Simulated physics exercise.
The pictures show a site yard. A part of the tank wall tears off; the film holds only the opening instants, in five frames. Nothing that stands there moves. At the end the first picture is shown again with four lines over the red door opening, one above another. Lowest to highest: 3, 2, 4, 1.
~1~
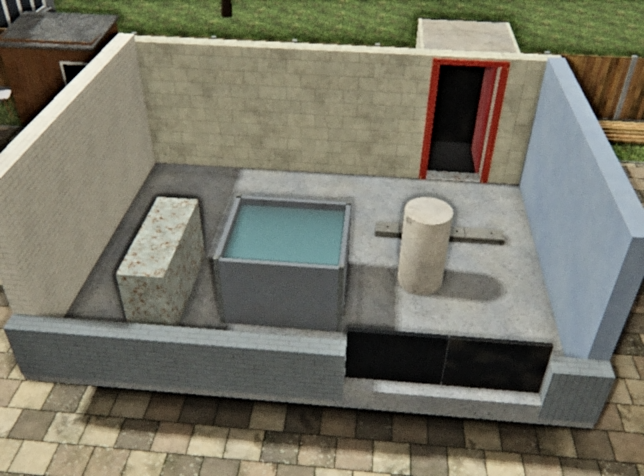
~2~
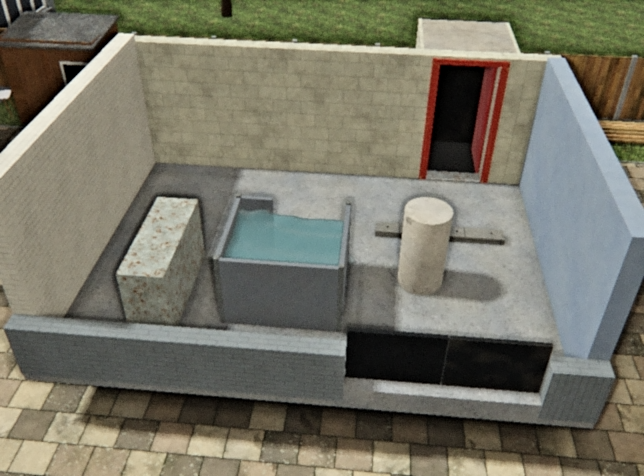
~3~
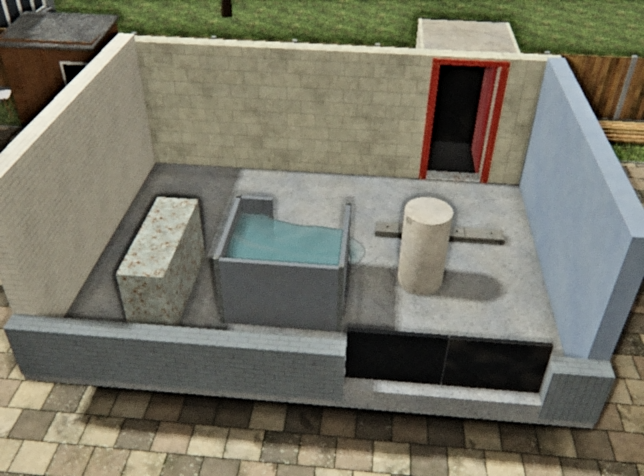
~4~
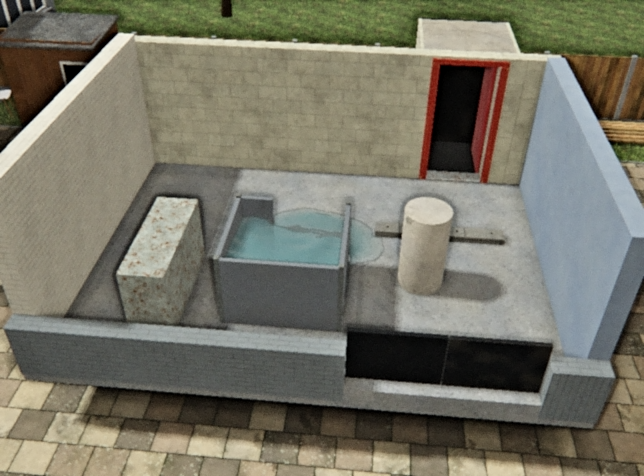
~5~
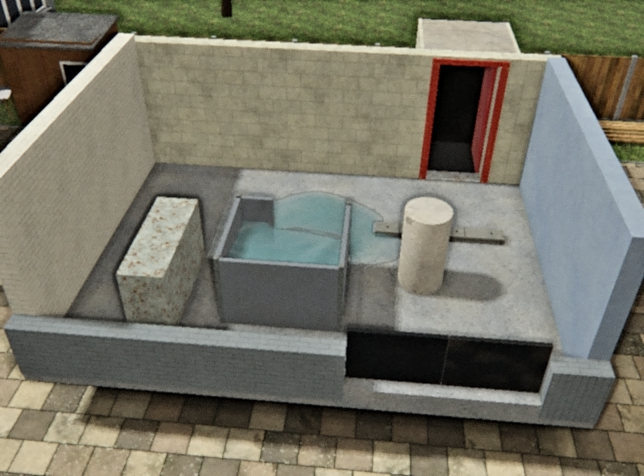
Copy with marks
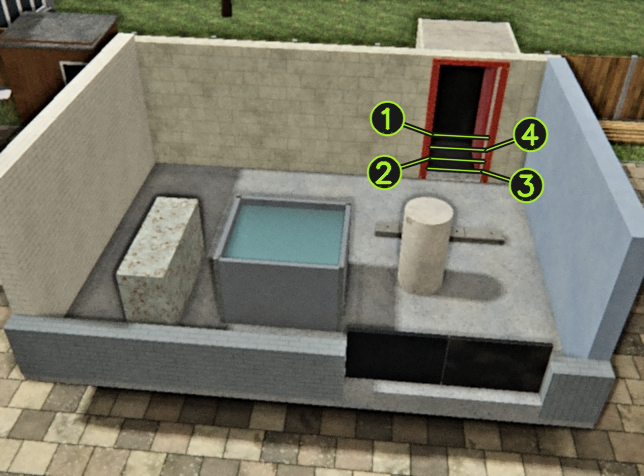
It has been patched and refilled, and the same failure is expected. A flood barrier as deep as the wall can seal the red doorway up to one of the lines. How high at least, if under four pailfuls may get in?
3.
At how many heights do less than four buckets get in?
All of the four.
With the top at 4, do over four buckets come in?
No.
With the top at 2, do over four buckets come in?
No, that is safe.
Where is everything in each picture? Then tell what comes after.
Water in the tank at rest, its middle at (287, 235); foot of the red doorway at (453, 180); shut gate at (447, 345).
Water covers 1 % of the ground, its front hidden from here.
Water covers 4 % of the ground, its front hidden from here.
Water covers 8 % of the ground, its front hidden from here.
Water covers 13 % of the ground and shows as far out as (318, 193).
On the marked copy, 1 at (460, 136); 2 at (456, 159); 3 at (454, 169); 4 at (458, 148); from the bottom up 3, 2, 4, 1.
With 1, nothing gets over.
With 2, nothing gets over.
With 3, a splash gets over, under a bucket.
With 4, nothing gets over.
